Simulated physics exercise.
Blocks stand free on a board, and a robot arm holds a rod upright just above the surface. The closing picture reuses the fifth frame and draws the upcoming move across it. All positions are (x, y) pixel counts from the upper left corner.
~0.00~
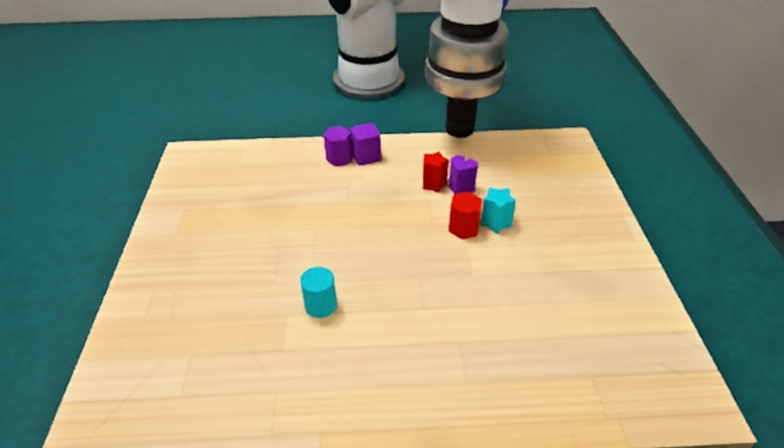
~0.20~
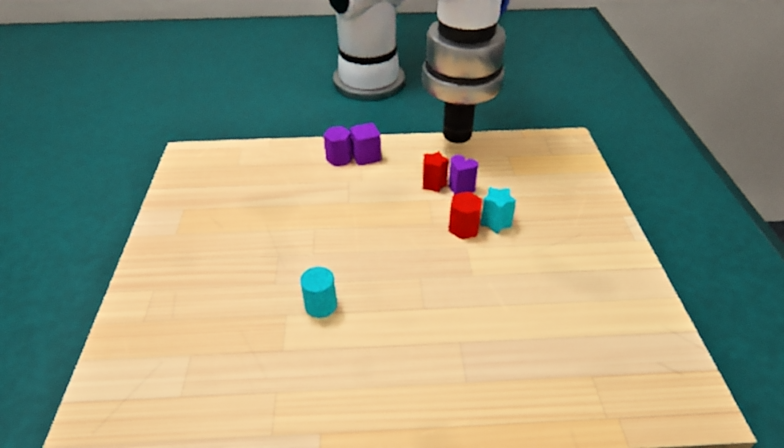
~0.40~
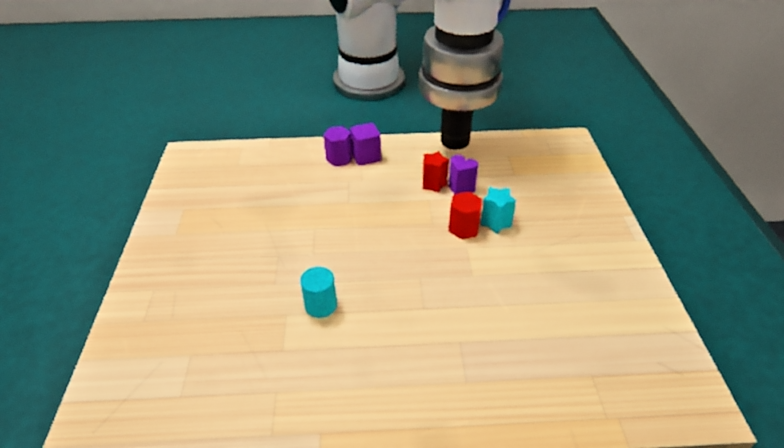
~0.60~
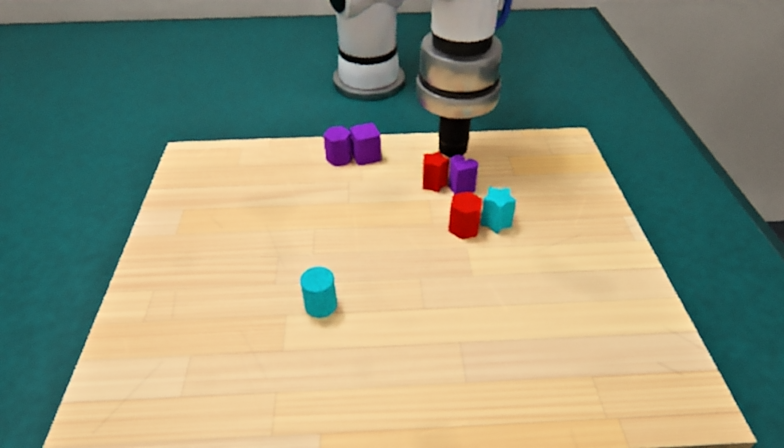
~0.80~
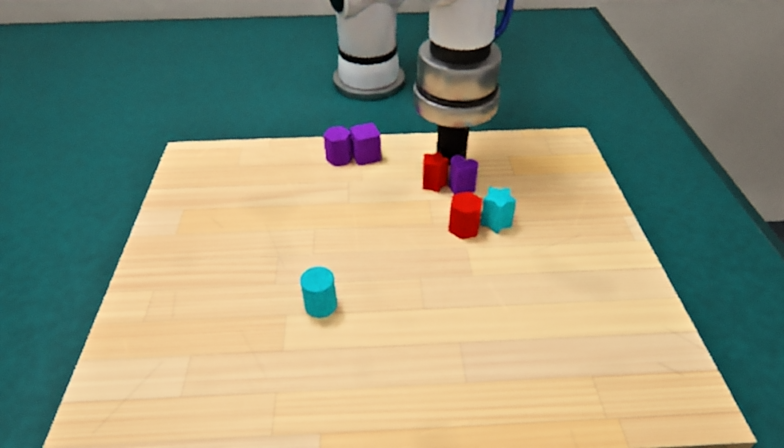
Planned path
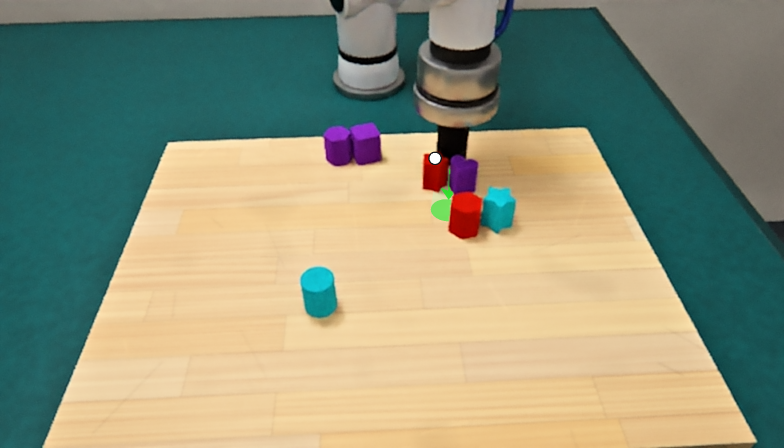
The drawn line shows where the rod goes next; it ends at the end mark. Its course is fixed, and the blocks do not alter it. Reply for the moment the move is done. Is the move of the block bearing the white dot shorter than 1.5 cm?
No.
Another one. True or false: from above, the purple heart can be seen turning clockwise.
The statement is incorrect.
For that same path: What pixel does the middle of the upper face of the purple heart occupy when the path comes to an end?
Its top middle will sit at (477, 183).
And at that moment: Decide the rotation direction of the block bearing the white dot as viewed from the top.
From above, clockwise.
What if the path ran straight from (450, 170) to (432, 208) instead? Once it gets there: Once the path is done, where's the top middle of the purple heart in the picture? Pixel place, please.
Top centre: (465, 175).
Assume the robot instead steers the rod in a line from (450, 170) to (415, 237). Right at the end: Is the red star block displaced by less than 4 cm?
I expect not.
The drawn path runs from (450, 170) to (447, 210); the dot is on the red star block.
The first path, step by step. Halfway along, rod at (450, 178); red star block at (426, 168), turned 20° clockwise; purple heart at (473, 175), turned 65° anticlockwise.
At the end, rod at (448, 198); red star block at (423, 172), turned 50° clockwise; purple heart at (477, 183), turned 115° anticlockwise; red six-sided block not moved.
